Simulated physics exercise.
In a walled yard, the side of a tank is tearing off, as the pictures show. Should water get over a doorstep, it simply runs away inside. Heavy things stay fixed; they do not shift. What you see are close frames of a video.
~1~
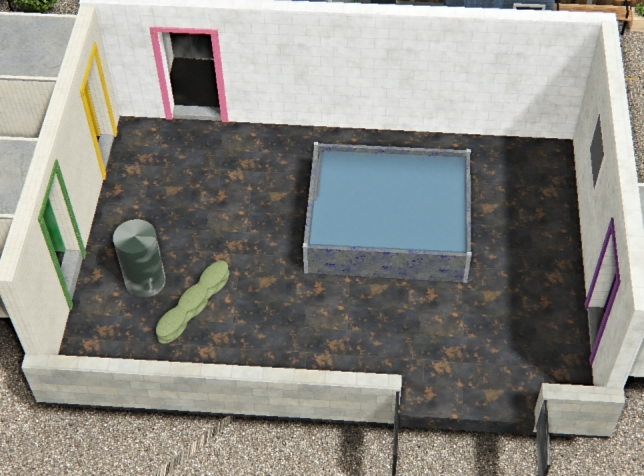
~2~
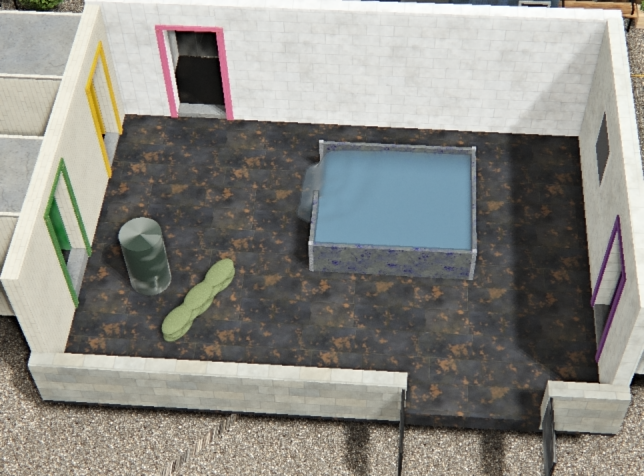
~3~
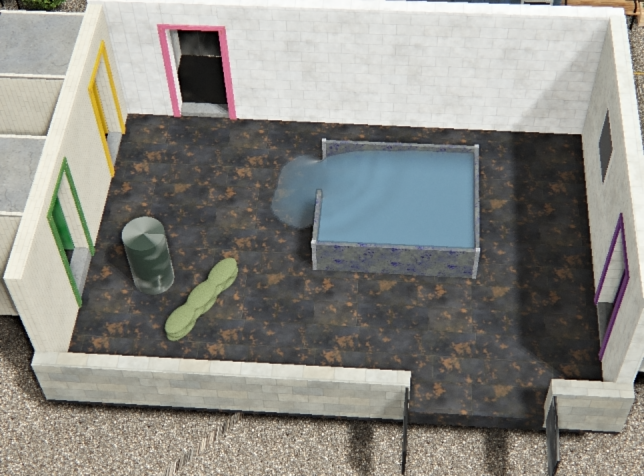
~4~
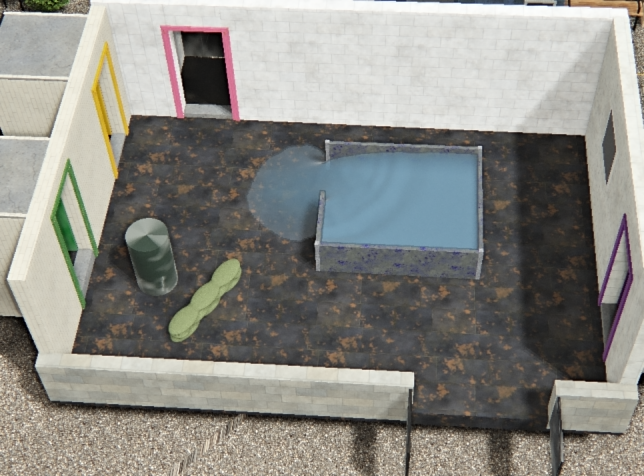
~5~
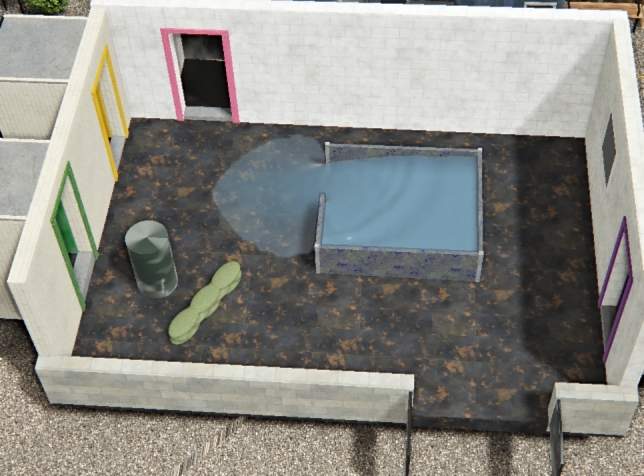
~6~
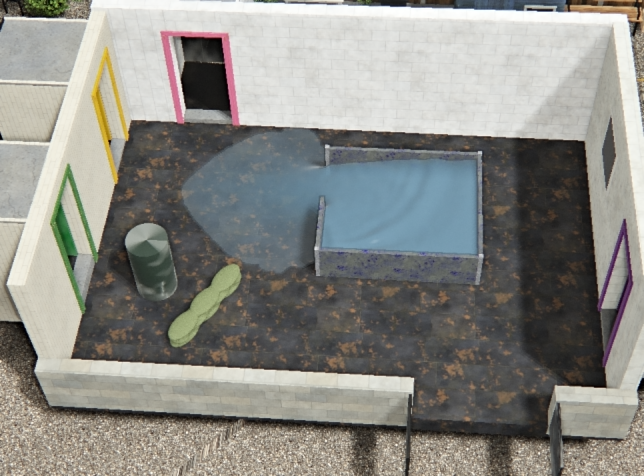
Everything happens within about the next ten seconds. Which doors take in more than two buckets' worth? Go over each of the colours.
My prediction: The green door is going to stay inside the allowance. The yellow door is going to overshoot the allowance. The pink door is going to overshoot the allowance. The purple door is going to stay inside the allowance.
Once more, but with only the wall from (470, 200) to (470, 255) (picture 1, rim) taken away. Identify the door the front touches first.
It's the door marked purple.
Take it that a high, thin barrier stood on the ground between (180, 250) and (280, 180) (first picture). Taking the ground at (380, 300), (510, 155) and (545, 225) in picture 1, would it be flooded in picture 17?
Results in order: Bone-dry / bone-dry / bone-dry.
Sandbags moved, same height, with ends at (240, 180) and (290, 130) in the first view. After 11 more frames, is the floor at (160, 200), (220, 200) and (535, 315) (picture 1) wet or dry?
Going through them, they'd be waterlogged, then waterlogged, then left unsoaked.
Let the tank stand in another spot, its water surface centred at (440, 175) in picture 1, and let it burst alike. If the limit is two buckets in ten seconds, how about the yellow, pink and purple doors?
I'd expect that the yellow one surpasses the threshold, the pink one doesn't reach the threshold and the purple one doesn't reach the threshold.
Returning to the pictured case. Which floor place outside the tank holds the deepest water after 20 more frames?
Around (167, 140).
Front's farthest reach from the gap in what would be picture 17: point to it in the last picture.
Somewhere near (83, 313).
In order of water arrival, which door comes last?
The door marked purple.
A moment on, water covers 25 % of the floor; the green door not reached, the yellow door under two buckets in, the pink door wet at the sill, nothing in, the purple door not reached.
Next, water covers 30 % of the floor; the green door wet at the sill, nothing in, the yellow door over two buckets in, the pink door under two buckets in, the purple door not reached.
Then, water covers 35 % of the floor; the green door wet at the sill, nothing in, the yellow door far over two buckets in, the pink door over two buckets in, the purple door not reached.
Later, water covers 55 % of the floor; the green door wet at the sill, nothing in, the yellow door far over two buckets in, the pink door over two buckets in, the purple door not reached.
In the end, water covers 85 % of the floor; the green door wet at the sill, nothing in, the yellow door far over two buckets in, the pink door over two buckets in, the purple door wet at the sill, nothing in.
